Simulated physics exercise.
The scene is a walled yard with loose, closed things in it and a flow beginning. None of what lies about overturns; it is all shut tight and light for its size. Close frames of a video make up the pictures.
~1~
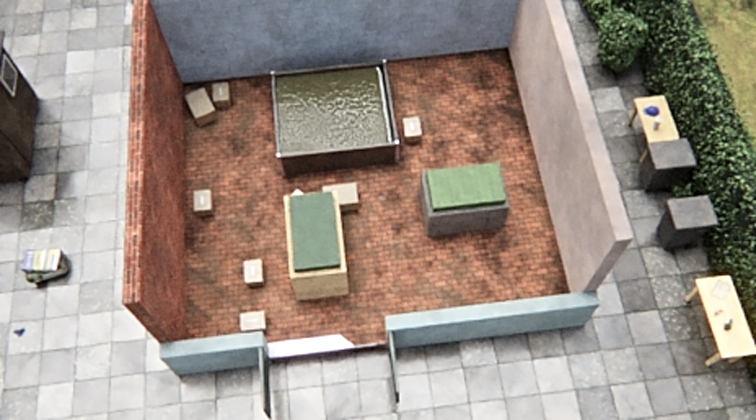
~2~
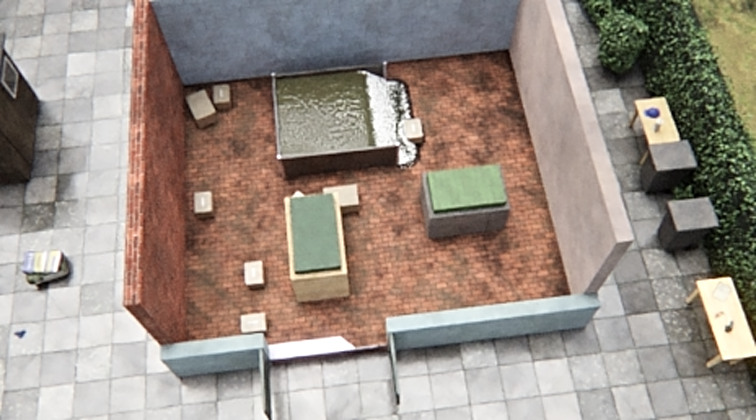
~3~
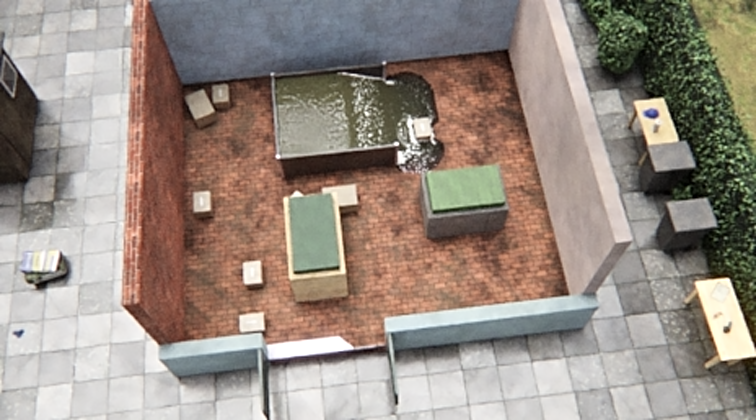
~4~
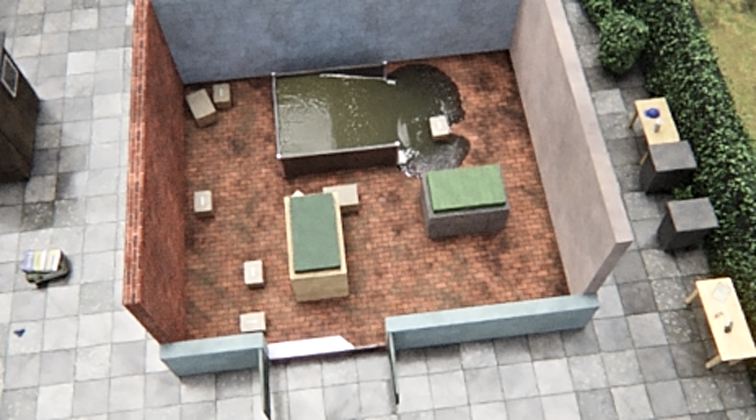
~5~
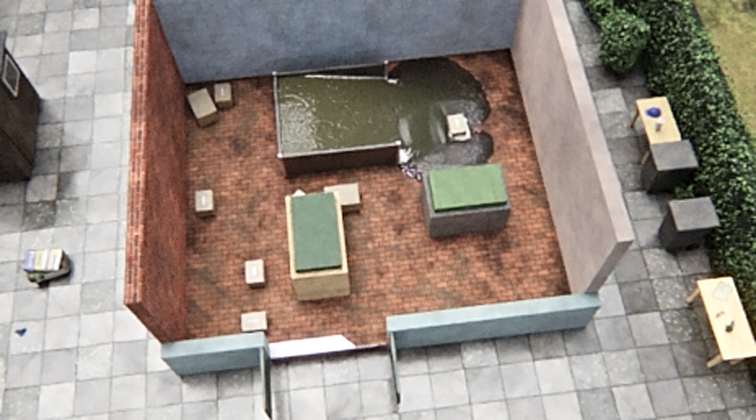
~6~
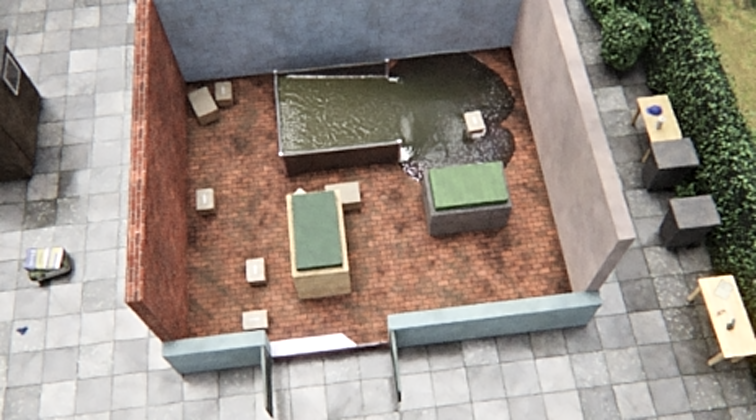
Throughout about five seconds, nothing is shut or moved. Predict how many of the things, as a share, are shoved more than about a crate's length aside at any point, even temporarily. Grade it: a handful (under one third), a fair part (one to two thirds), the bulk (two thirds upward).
A handful.
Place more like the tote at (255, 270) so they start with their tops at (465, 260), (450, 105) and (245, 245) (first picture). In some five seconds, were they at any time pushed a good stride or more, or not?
Going by the order given: Stays in place, travels that far, stays in place.
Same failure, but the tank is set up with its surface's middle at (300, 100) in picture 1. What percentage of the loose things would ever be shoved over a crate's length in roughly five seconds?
It should come out close to 10 %.
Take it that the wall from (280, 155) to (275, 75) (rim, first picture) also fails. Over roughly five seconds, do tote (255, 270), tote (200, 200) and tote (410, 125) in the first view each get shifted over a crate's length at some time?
First covers that distance, second covers that distance, third stays short of it.
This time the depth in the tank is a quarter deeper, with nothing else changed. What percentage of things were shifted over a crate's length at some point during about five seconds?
About 10 %.
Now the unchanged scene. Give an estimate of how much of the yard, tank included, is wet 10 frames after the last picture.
I'd put it near 35 percent.
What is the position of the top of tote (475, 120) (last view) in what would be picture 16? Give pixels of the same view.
(532, 148), roughly.
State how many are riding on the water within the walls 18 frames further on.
Total: 1.
A moment on, 1 of 8 are well off their spots; 0 afloat.
Next, 1 of 8 are well off their spots; 1 afloat.
Later, 1 of 8 are well off their spots; 1 afloat.
In the end, 1 of 8 are well off their spots, and 1 have been at some point; 1 afloat.
